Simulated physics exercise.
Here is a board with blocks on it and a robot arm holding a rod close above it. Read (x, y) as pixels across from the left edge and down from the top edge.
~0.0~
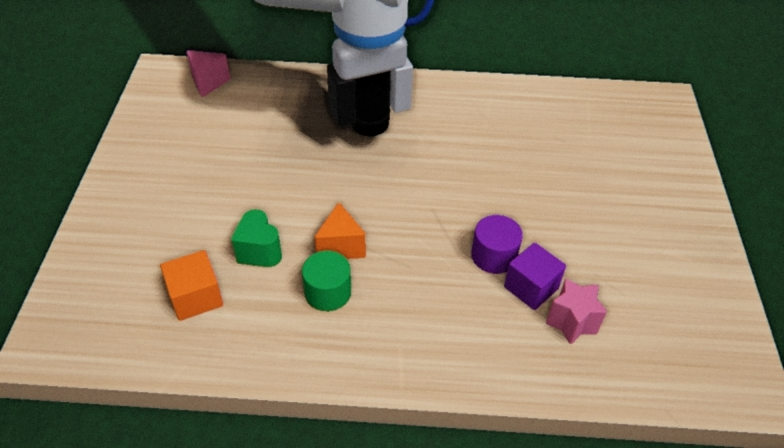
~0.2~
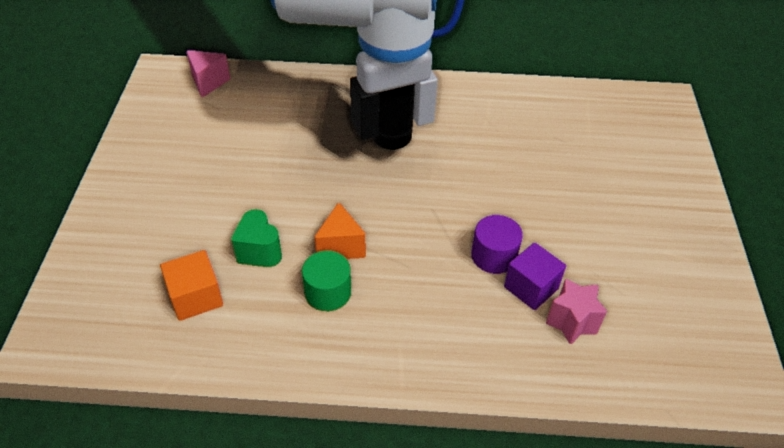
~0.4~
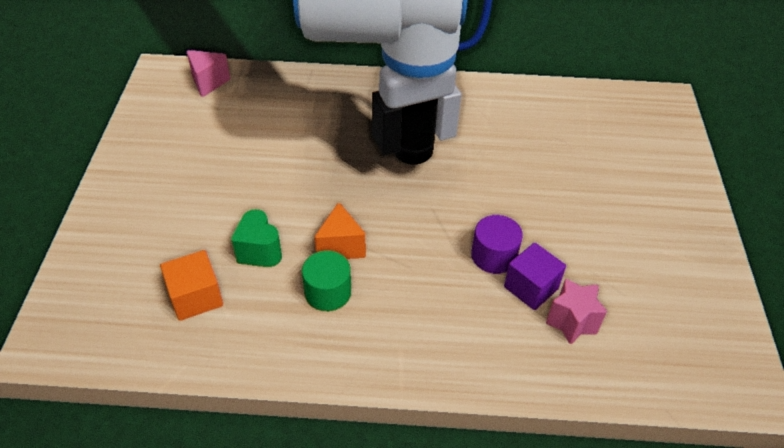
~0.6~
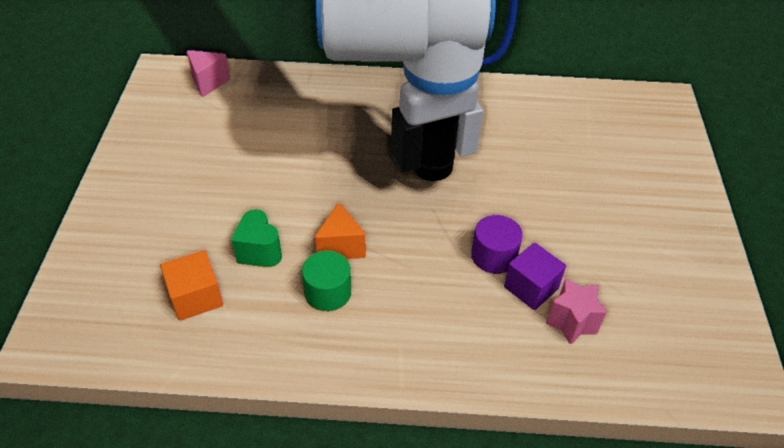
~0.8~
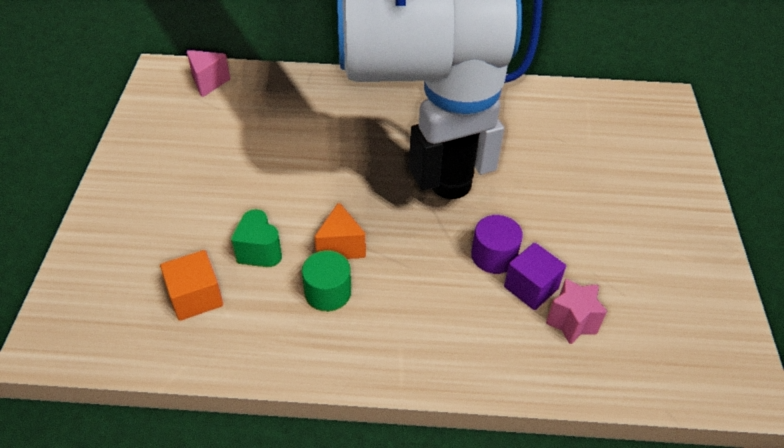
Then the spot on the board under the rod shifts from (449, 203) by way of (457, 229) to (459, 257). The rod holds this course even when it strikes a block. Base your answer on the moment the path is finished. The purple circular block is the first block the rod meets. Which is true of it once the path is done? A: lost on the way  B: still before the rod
My answer is option A.
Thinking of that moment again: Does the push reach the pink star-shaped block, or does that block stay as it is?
The answer is that it remains undisturbed.
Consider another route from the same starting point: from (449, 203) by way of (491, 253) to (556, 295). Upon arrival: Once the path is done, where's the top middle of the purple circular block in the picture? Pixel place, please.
It is going to be at (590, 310).
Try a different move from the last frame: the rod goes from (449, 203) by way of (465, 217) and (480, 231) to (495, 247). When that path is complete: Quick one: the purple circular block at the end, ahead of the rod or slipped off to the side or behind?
It sits in front of the rod.
On the path given first. Halfway along, rod at (459, 211); nothing pushed yet.
At the end, rod at (462, 240); purple circular block at (508, 246); purple square at (548, 269); pink star-shaped block not moved.
